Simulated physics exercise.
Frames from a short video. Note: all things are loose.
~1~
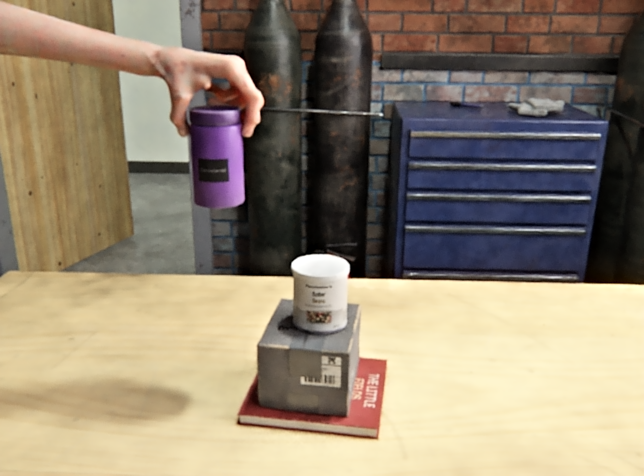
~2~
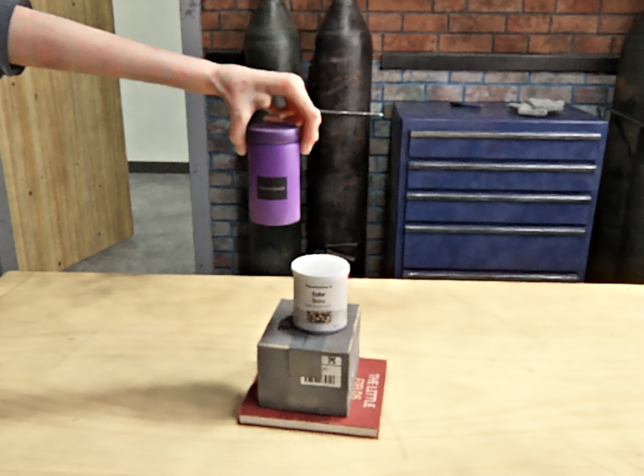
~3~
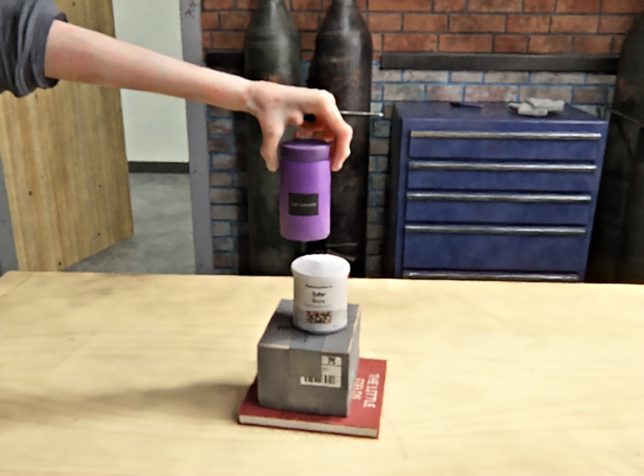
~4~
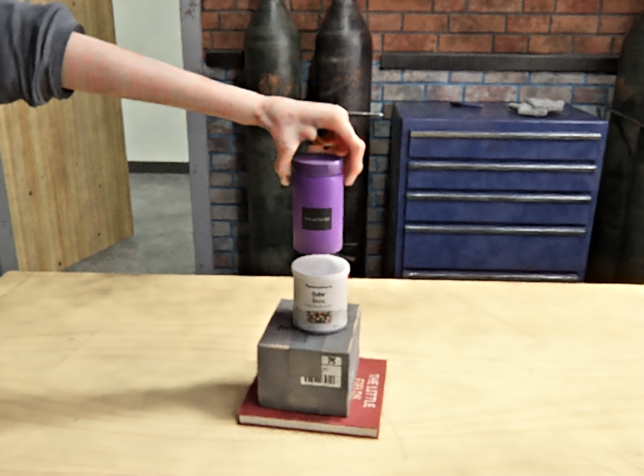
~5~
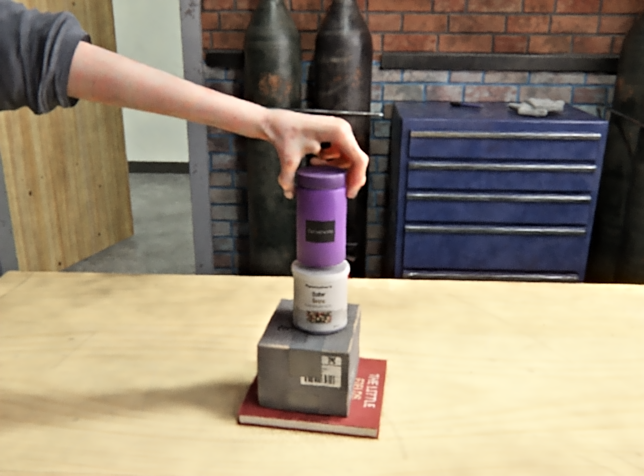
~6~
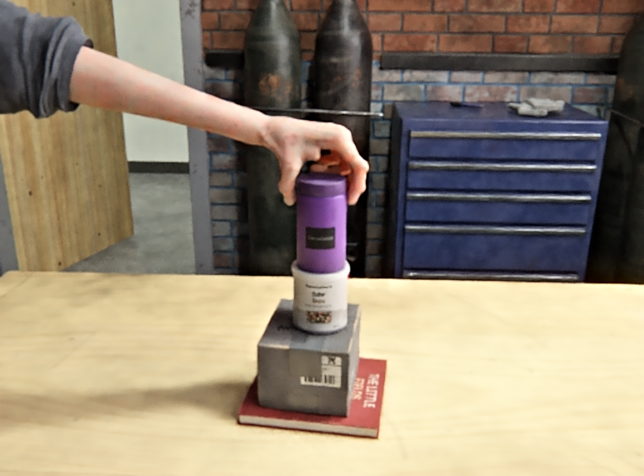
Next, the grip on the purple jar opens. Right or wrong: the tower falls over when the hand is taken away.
Wrong.
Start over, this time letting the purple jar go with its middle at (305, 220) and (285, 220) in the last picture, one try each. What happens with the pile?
Attempt one, the pile survives; attempt two, it falls over.
Then, 0.40 s after the last picture, nothing has stirred.
Then, 0.70 s after the last picture, purple jar resting near (321, 223).
At rest, all 4 in place. Seen from the same camera at the end, purple jar near (321, 223). The pile holds.
